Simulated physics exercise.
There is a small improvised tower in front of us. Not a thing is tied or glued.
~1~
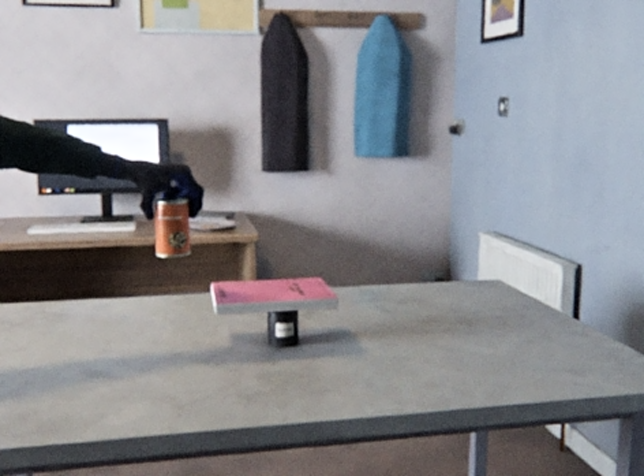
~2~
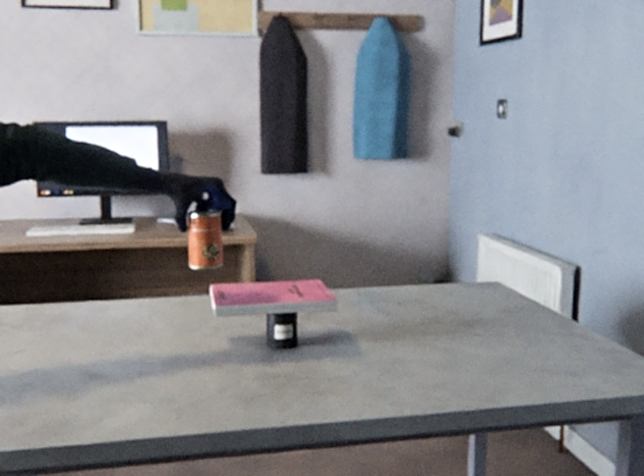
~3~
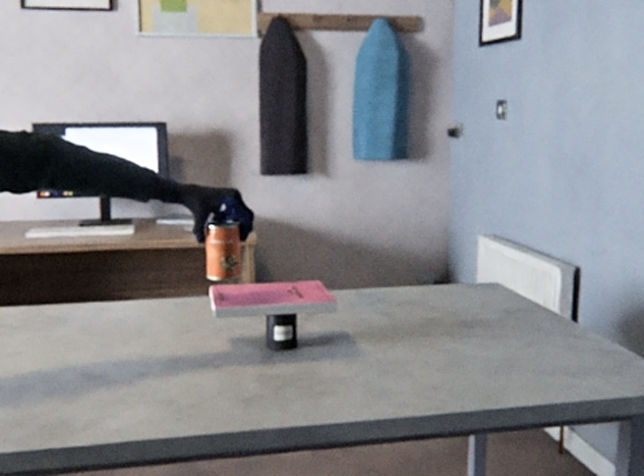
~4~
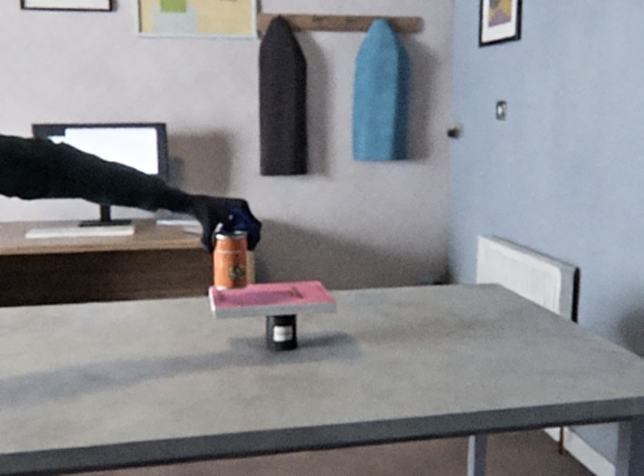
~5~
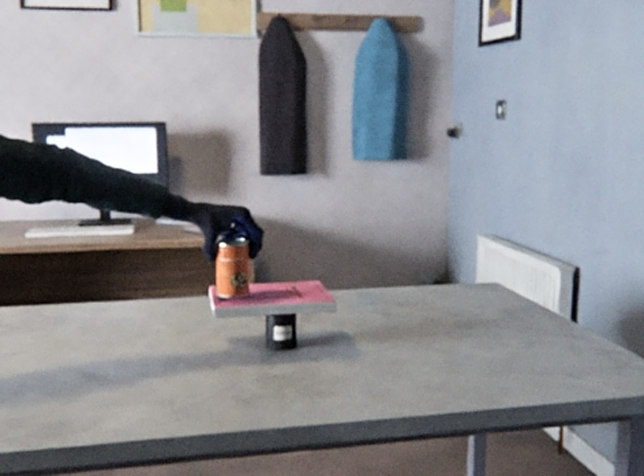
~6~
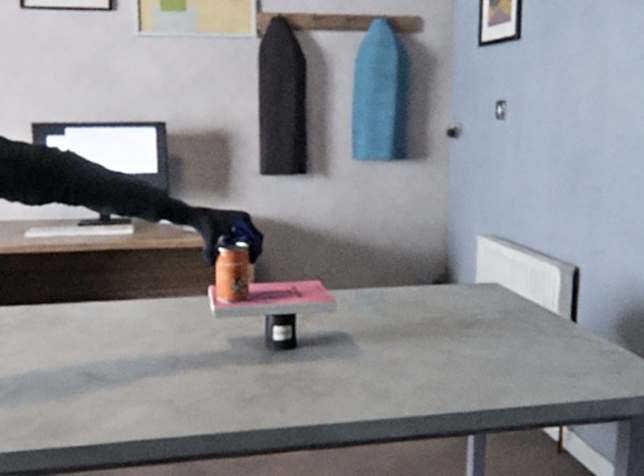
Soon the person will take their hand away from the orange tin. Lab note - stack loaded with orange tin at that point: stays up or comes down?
Sure enough, it doesn't last, sadly.
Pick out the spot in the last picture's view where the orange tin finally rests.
It finishes at about (188, 336).
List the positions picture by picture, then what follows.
Still above its spot; orange tin (172, 227); black jar (283, 321), in the first picture.
Still above its spot; orange tin (205, 239); black jar (282, 323), in the second picture.
Still above its spot; orange tin (223, 250); black jar (282, 324), in the third picture.
Still above its spot; orange tin (231, 260); black jar (281, 325), in the fourth picture.
Still above its spot; orange tin (233, 268); black jar (281, 324), in the fifth picture.
In place under the hand; orange tin (233, 272); black jar (281, 324), in the sixth picture.
Then, 0.40 s past the last view, orange tin now fallen; pink book rocked 45° from its first pose.
Then, 0.50 s past the last view, pink book rocked 57° from its first pose.
Finally, fallen, orange tin; down or leaning hard in the stack, pink book; black jar still in place. Final places as the last picture's camera would see them, orange tin near (188, 336). The stack comes apart.
